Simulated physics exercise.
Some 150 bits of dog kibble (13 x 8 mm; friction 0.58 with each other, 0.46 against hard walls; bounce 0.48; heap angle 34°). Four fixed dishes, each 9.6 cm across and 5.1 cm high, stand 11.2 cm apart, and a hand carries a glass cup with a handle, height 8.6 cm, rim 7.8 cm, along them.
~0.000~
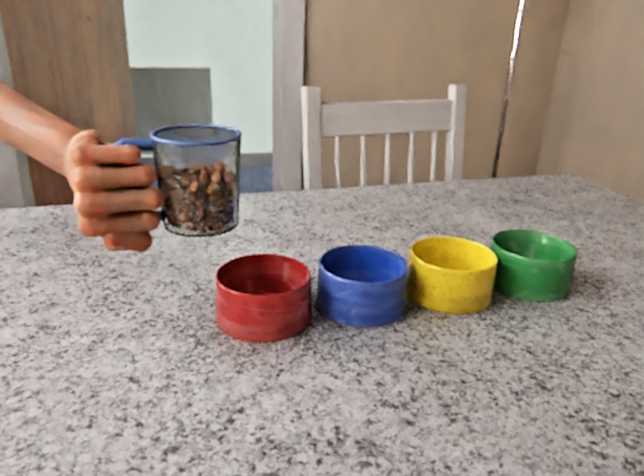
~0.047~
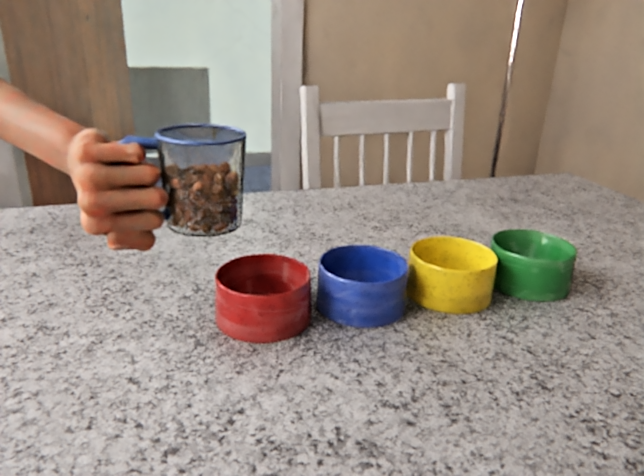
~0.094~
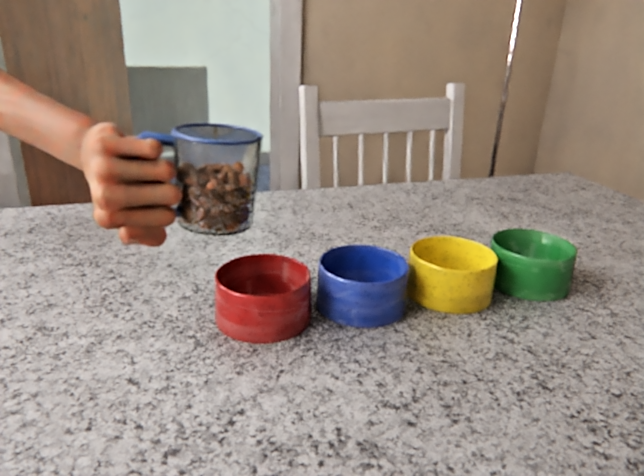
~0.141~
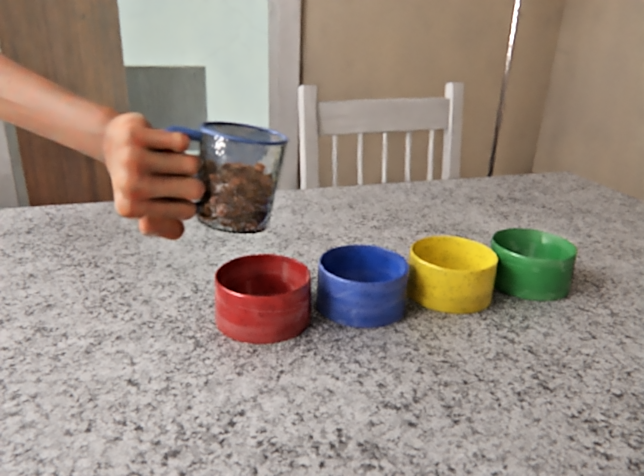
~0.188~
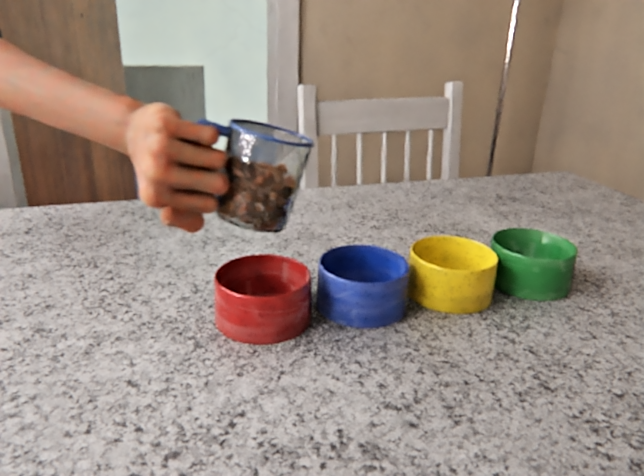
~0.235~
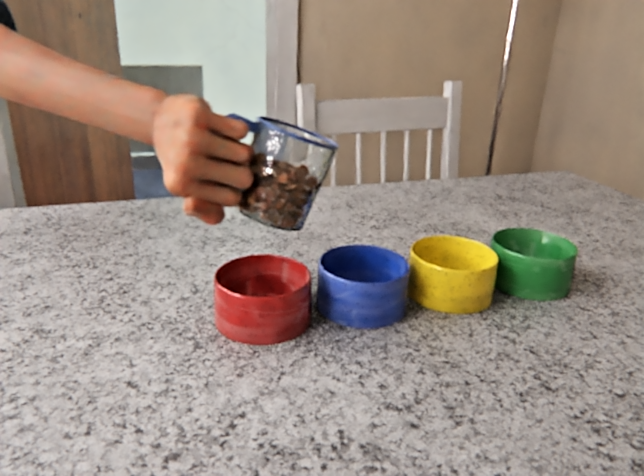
A hand reaching in from the left holds a clear cup with a blue rim and handle, partly filled with brown kibble, above a speckled grey table, seen from slightly above. Red, blue, yellow and green dishes stand in a row from left to right, with a white chair behind. The hand carries the cup rightward above the red dish, gradually tilting it right, while the view stays still.
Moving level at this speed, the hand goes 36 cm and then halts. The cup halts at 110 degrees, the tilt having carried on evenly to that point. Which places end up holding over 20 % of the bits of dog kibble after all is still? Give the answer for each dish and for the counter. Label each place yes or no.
Red: No. Blue: No. Green: Yes. Yellow: No. Counter: No.
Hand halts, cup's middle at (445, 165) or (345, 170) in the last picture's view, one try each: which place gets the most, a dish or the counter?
On the first run most goes to yellow, and on the second to blue.
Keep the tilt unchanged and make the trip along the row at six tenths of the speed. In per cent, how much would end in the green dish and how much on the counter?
In that case: Green 90, and counter 10.
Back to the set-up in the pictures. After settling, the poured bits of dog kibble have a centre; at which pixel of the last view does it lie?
(537, 267) or so.
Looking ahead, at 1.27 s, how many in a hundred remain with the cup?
About 45 percent of the load.
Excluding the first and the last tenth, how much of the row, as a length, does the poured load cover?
Roughly 8 centimetres.
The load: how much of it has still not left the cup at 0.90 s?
About 95 per cent.
After 0.63 s, tilt 63 degrees; cup holds 100 %.
After 0.90 s, tilt 92 degrees; cup holds 95 %.
Then, at 1.27 s, tilt 110 degrees; cup holds 45 %, green 40 %.
At rest (3.3 s), red 0 %, blue 0 %, green 85 %, yellow 0 %, counter 10 %, cup 5 %.
